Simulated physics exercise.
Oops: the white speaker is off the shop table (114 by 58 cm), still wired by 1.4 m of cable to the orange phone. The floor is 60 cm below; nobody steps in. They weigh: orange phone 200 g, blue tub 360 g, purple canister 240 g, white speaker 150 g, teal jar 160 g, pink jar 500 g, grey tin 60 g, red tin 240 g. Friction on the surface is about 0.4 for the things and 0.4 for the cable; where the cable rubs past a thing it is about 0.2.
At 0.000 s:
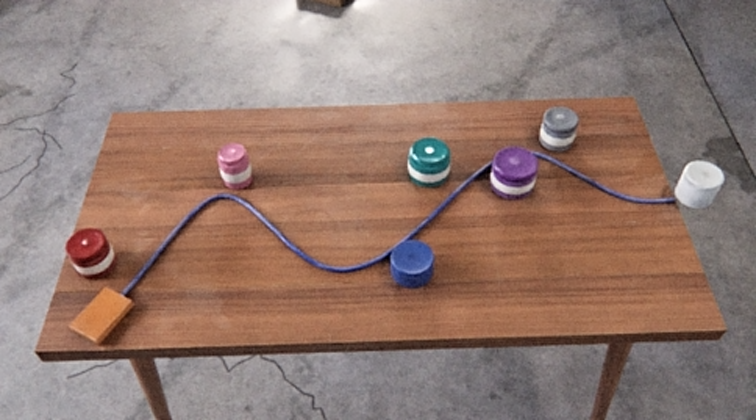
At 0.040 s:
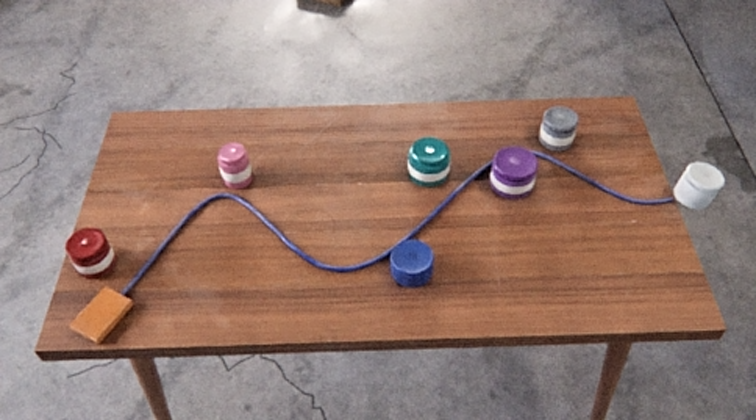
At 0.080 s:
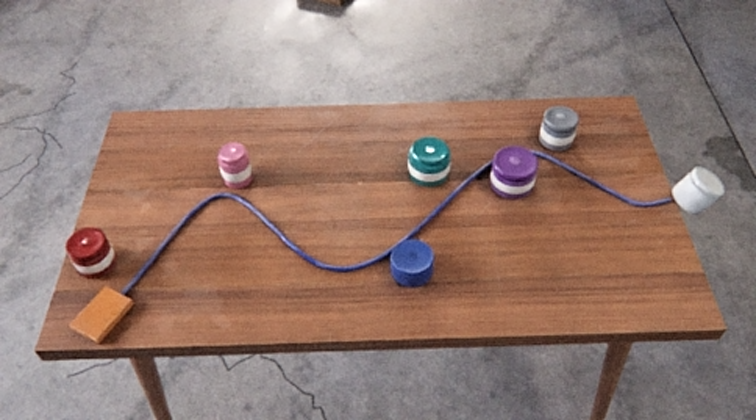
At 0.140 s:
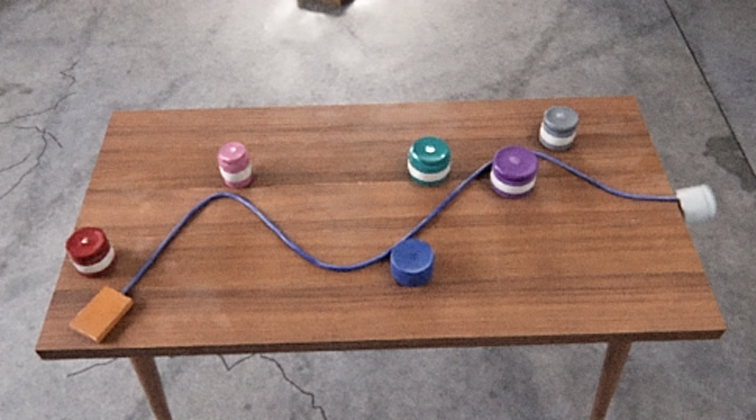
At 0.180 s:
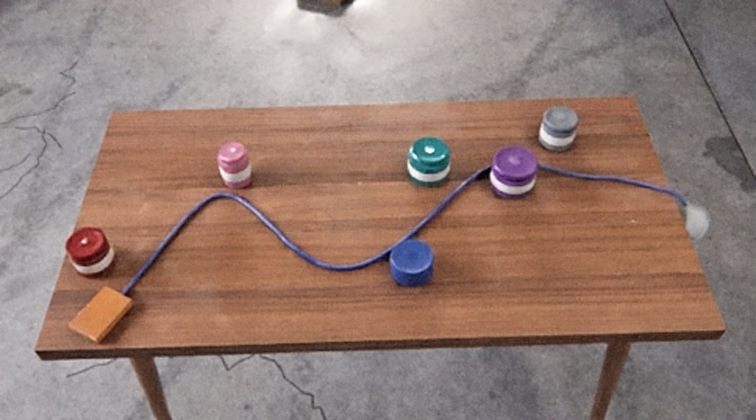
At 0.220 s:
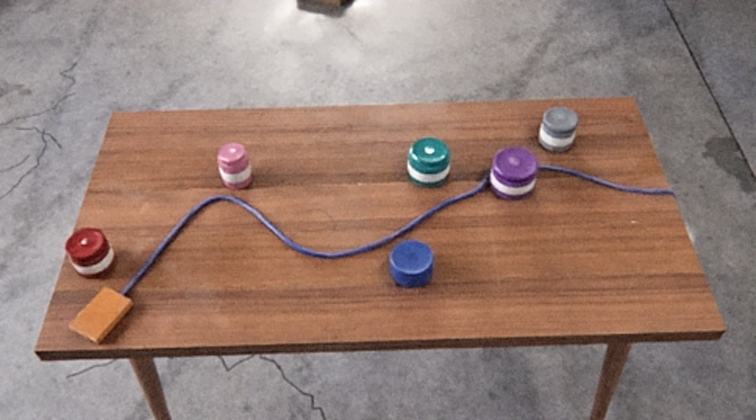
On a wooden table, a blue cord winds among colored containers from an orange block to a white container, which tips over the right edge and drops out of view as the cord shifts and straightens slightly.
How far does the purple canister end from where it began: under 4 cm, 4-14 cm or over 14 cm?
Result: Purple canister stays in the low band.
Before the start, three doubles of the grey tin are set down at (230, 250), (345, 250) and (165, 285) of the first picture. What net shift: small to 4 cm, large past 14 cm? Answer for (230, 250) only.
There: Middling.
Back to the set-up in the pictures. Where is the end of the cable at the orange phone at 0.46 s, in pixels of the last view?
At about (157, 303).
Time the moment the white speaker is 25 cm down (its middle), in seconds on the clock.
About: 0.30 s.
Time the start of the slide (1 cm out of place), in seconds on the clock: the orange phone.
Orange phone 0.40 s.
After 0.5 s, the cable's tail end at (157, 303); white speaker over the edge, orange phone 4 cm off its start.
After 0.7 s, the cable's tail end at (173, 301); white speaker over the edge, orange phone 7 cm off its start.
After 1.0 s, the cable's tail end at (177, 297); white speaker over the edge, orange phone 8 cm off its start at (147, 300).
After 1.2 s, the cable's tail end at (177, 297); orange phone 8 cm off its start, white speaker over the edge.
After 2.4 s, the cable's tail end at (177, 297); purple canister 1 cm off its start at (517, 164), orange phone 8 cm off its start at (147, 300), white speaker over the edge.
